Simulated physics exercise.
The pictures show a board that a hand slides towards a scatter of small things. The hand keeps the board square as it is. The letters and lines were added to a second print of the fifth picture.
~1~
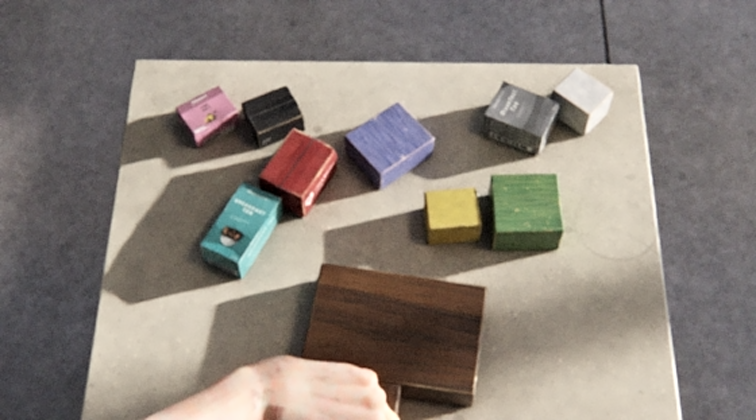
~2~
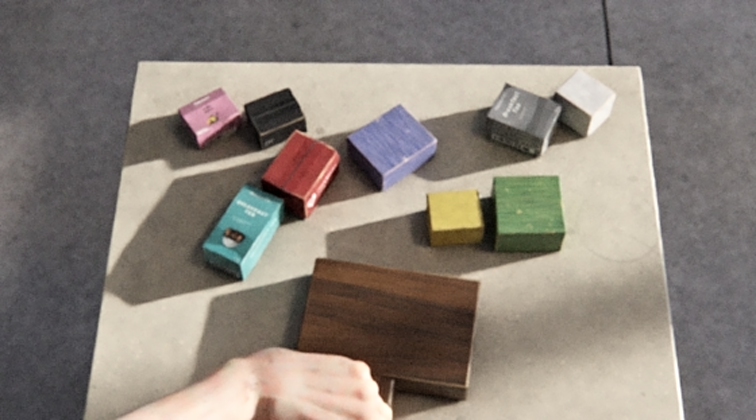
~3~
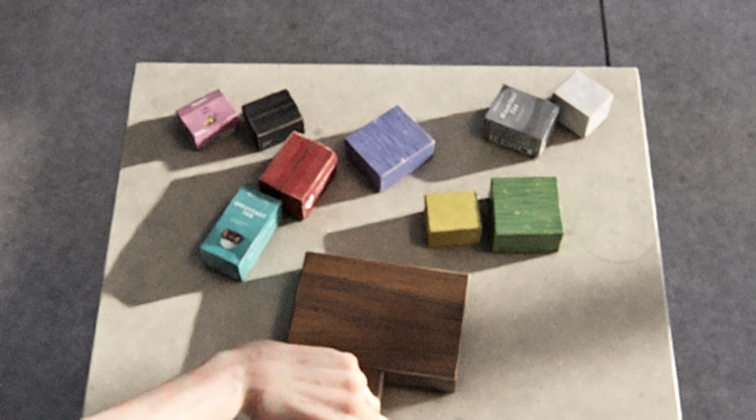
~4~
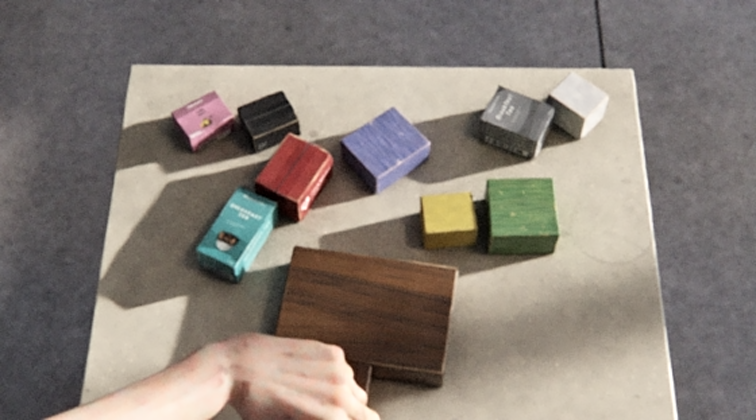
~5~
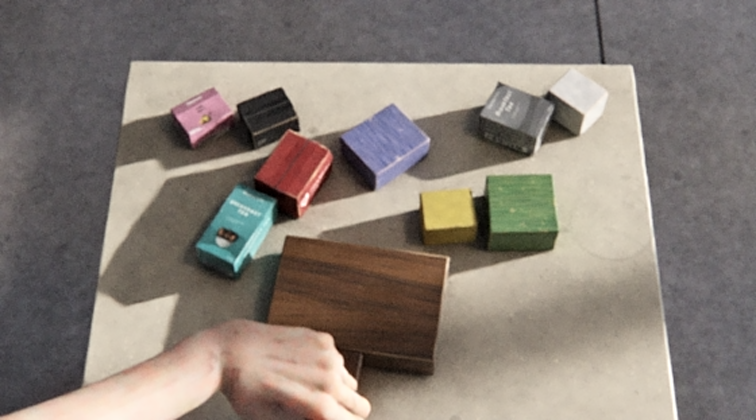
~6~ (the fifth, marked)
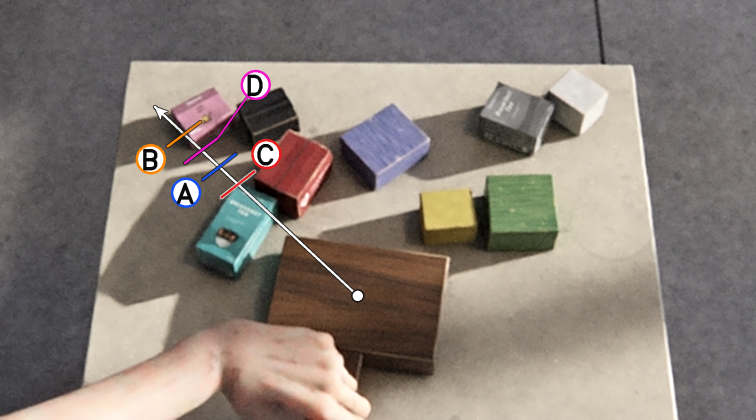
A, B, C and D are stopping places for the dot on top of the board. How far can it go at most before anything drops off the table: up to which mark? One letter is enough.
The farthest safe stop is A.
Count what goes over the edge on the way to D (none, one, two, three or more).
By then, one.
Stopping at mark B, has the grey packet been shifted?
No.
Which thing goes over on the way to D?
It is the turquoise packet.
On the marked copy, A at (220, 167); B at (184, 134); C at (238, 185); D at (202, 150); the arrow from (358, 296) to (155, 106); the white dot at (358, 296).
With A. Early on, board (306, 255); turquoise packet (209, 219); red box (294, 167).
Further on, board (257, 209); turquoise packet (156, 197); black box (258, 101).
At the end, board (222, 176); turquoise packet (117, 180); black box (254, 91); nothing has fallen.
As for the rest, B drops the turquoise packet; C is safe but short; D drops the turquoise packet.
